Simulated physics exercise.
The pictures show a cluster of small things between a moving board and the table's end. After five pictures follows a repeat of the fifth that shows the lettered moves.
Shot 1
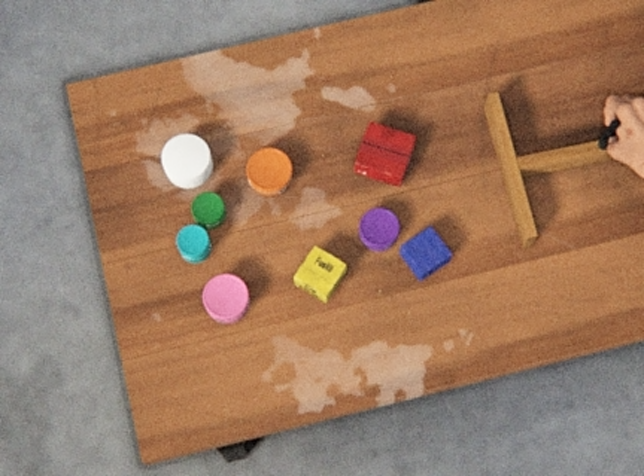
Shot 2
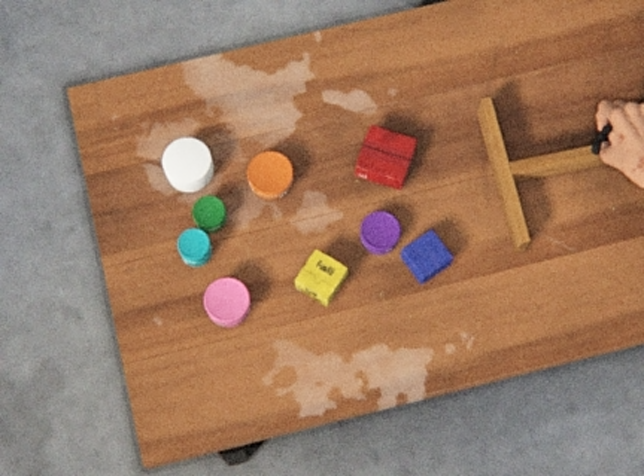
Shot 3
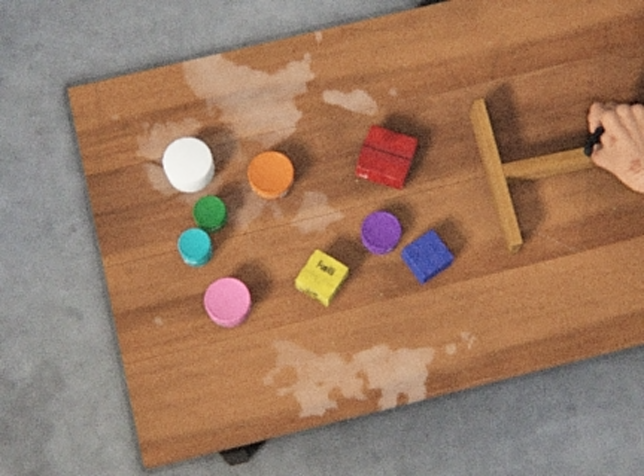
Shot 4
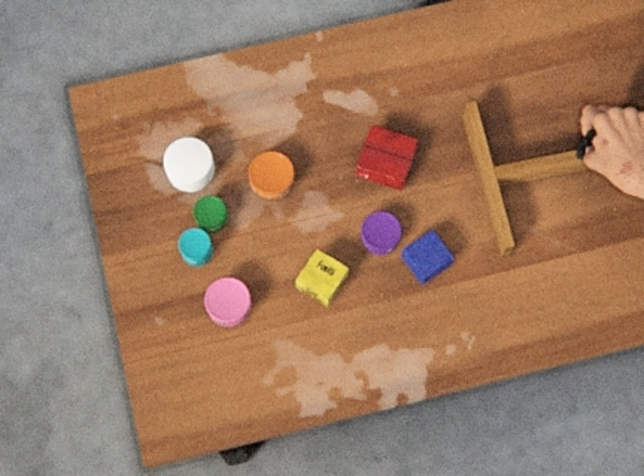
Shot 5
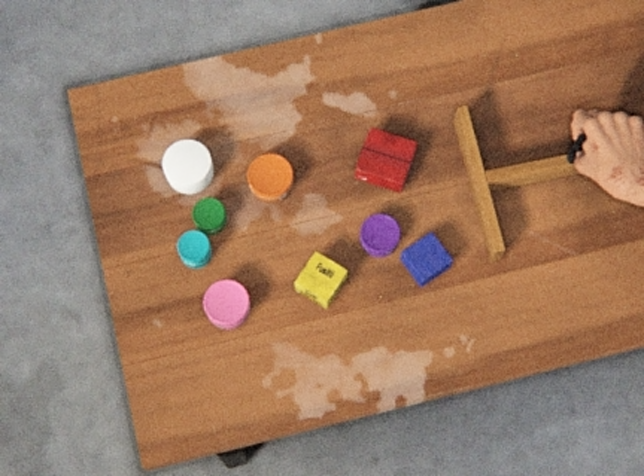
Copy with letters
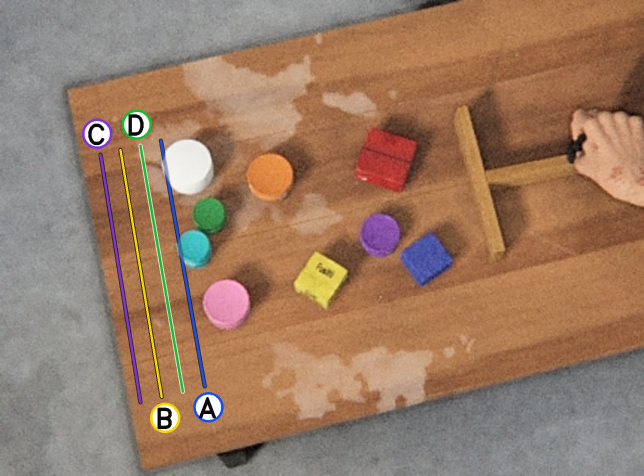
On a wooden table with pale patches, colourful round tubs and square blocks sit in a loose cluster, unmoving, while a hand at the right slides a T-shaped wooden board a short way left toward them.
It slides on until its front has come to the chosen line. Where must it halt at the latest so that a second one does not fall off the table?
A is the last line within the limit.
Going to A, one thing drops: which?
The pink tub.
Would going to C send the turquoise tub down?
Yes.
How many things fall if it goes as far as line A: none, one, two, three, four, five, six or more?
By then, one.
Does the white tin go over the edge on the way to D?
By then, no.
On the marked copy, A at (182, 260); B at (140, 270); C at (120, 275); D at (161, 265).
With A. Early on, board (375, 202); blue block (364, 277); purple tub (355, 240).
Further on, board (268, 227); pink tub (177, 316); turquoise tub (182, 264).
At the end, board (183, 248); pink tub over the edge; orange tub (97, 211); one fallen.
As for the rest, B drops five; C drops eight; D drops four.
